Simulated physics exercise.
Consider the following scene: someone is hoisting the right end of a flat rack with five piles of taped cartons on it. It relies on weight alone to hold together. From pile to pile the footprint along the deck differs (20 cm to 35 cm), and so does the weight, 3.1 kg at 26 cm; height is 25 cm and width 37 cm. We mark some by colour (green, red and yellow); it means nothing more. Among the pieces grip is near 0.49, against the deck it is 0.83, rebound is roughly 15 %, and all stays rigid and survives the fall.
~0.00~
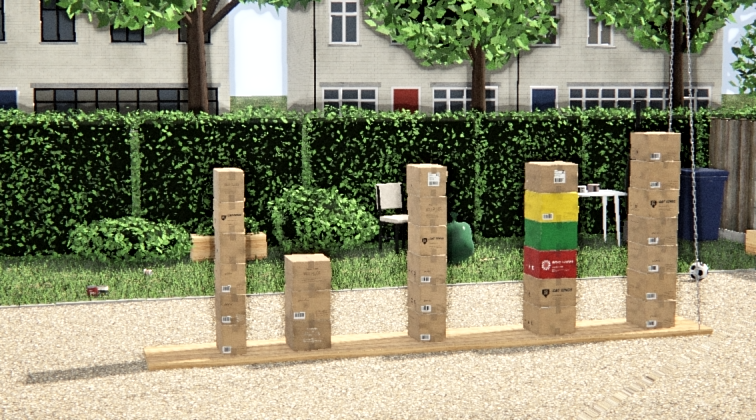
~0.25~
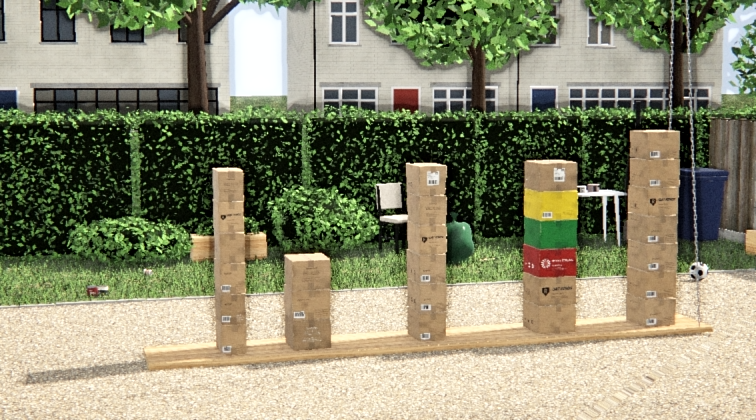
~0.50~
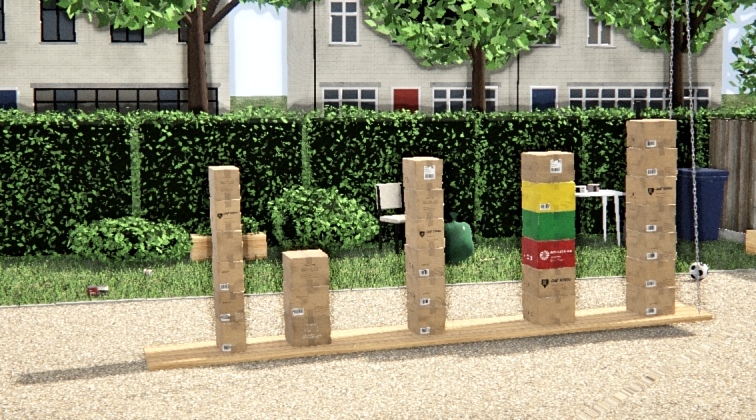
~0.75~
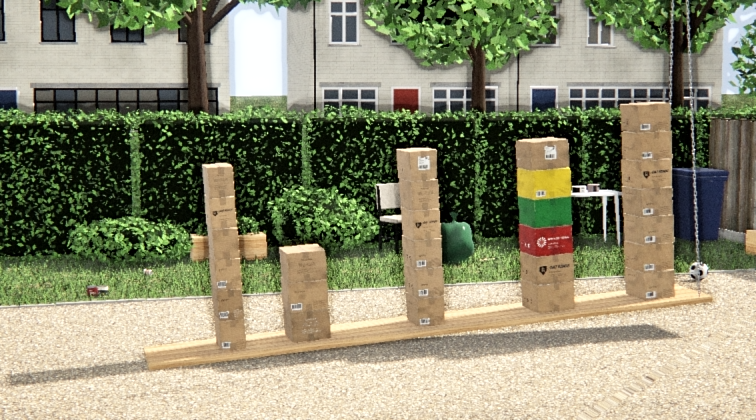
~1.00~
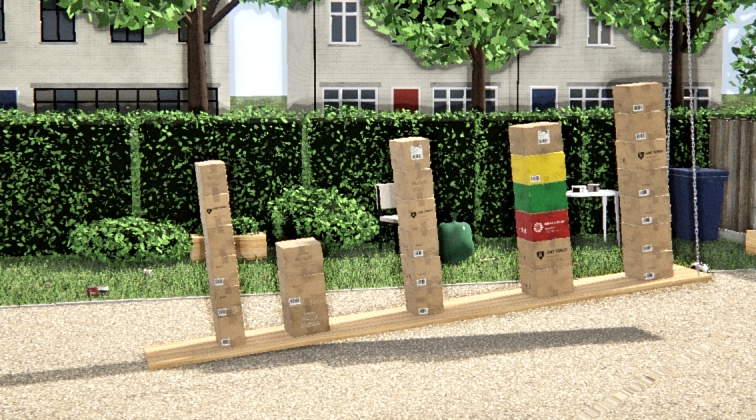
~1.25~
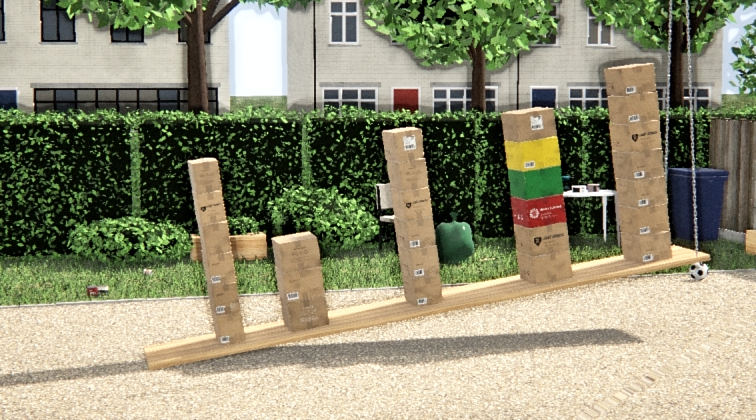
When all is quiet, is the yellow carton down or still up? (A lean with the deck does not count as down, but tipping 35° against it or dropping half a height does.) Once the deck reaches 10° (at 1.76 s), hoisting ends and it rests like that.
That carton falls.
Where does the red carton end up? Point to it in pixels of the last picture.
Its middle finishes near pixel (443, 266) of the last picture.
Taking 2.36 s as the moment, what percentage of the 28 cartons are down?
20 per cent.
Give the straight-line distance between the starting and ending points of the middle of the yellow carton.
It ends some 275 cm from where it began.
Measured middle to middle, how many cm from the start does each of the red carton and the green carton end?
Approx. distance from start in cm - red 100, green 130.
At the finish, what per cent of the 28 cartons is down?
Roughly 95 percent.
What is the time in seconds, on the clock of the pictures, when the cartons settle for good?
5.0 s, give or take.
After 2.36 s, slope 10°; 6 of the 28 cartons down; yellow carton unmoved.
After 3.16 s, slope 10°; 26 of the 28 cartons down; yellow carton 37° from how it stood, 22 cm lower; green carton 37° from how it stood, 17 cm lower.
In the end (5.2 s), slope 10°; 26 of the 28 cartons down; yellow carton on its side; red carton on its side; green carton on its side. From the last view, middles, yellow carton near (263, 315), red carton near (443, 266).
